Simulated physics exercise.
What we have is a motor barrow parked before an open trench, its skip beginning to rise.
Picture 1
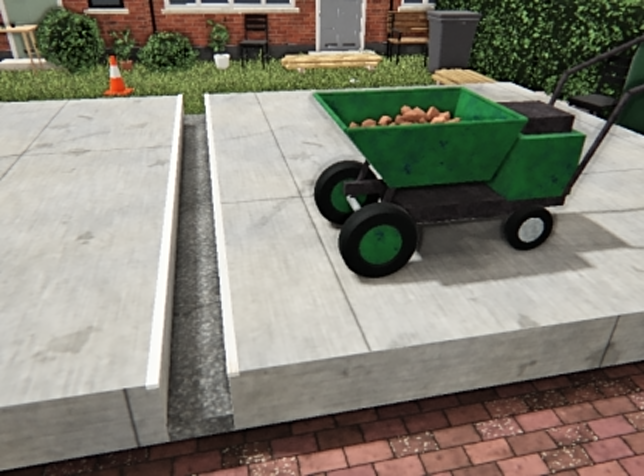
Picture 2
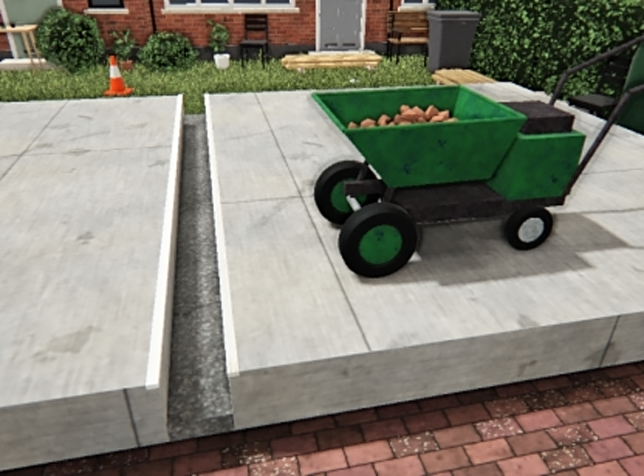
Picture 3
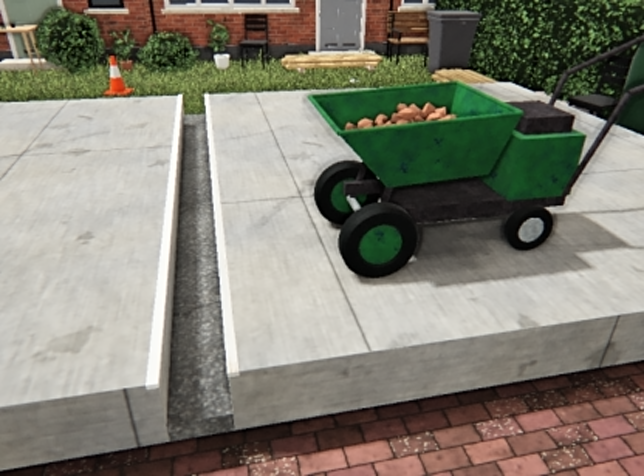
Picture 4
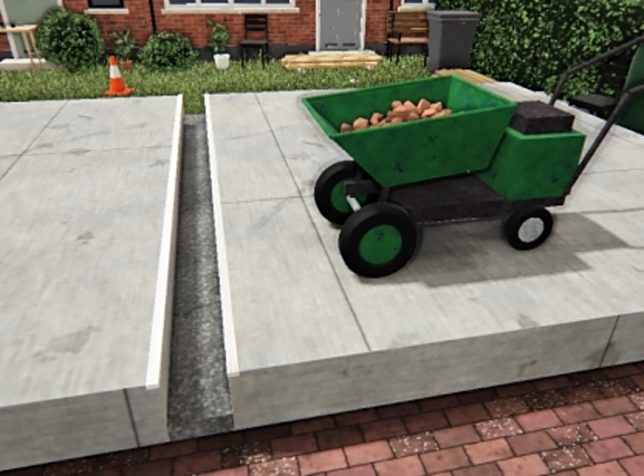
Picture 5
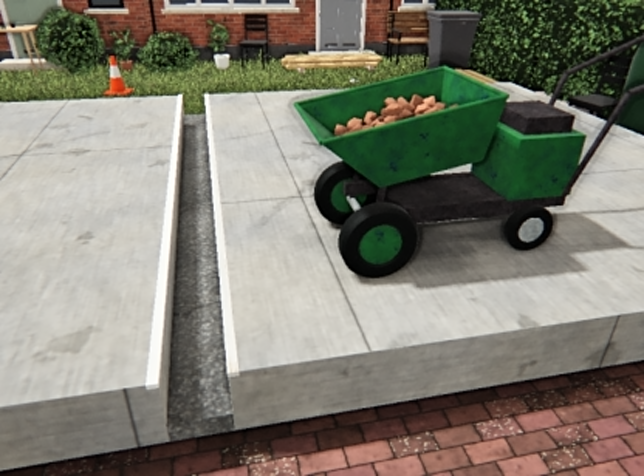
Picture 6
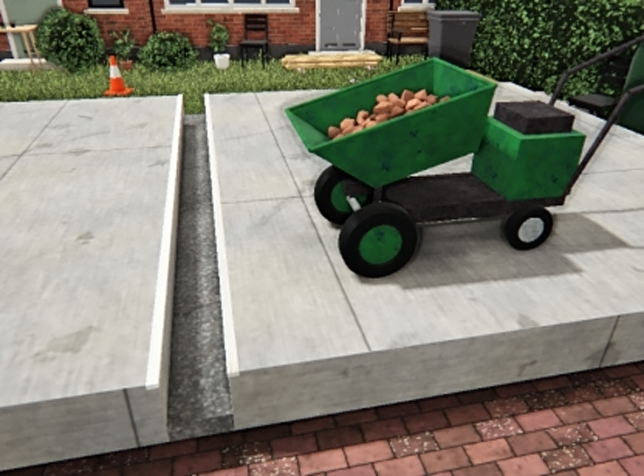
At first, a green motor barrow loaded with reddish-brown lumps of rubble sits on pale concrete slabs, its skip level, to the right of a narrow trench. The skip then begins to tilt toward the left, slightly at first and then clearly, its rear rising while the wheels stay still.
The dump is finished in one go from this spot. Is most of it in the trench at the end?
Between the edges lies over half of the load.
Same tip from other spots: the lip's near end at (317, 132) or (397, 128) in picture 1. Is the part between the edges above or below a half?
The first try: Above a half. The second: Below a half.
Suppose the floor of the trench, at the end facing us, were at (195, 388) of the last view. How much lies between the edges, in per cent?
It comes to 50 per cent or so.
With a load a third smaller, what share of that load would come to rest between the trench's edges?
It comes to 60 per cent or so.
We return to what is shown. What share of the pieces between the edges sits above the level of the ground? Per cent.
Some 0 per cent.
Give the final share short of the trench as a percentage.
Roughly 20 in a hundred.
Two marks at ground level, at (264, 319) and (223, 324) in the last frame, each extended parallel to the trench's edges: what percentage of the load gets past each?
Near 100 % and 80 %.
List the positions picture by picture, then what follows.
The first frame shows lip of the skip near (346, 131), level; top of the load near (421, 129), lumps of rubble; first edge of the trench near (228, 323); far edge near (157, 332), the trench under half as wide as the skip, and about as deep as wide.
The second frame shows lip of the skip near (345, 131), level; top of the load near (434, 131).
The third frame shows lip of the skip near (340, 134), tipped barely; top of the load near (431, 129).
The fourth frame shows lip of the skip near (332, 137), tipped a little; top of the load near (440, 130).
The fifth frame shows lip of the skip near (322, 143), tipped a little; top of the load near (435, 118).
The sixth frame shows lip of the skip near (311, 150), tipped clearly; top of the load near (414, 107); first edge of the trench near (228, 323); far edge near (157, 332).
Shortly afterwards, skip tipped steeply; the whole lot in the skip.
Next, skip tipped right over; the bulk in the skip; a little short of the trench; a little in or heaped over the trench; only a few falling.
Some moments later, skip tipped right over; a little in the skip; near a quarter short of the trench; near two thirds in or heaped over the trench; only a few beyond it.
In the end, skip tipped right over; a little in the skip; near a quarter short of the trench; the bulk in or heaped over the trench; only a few beyond it.
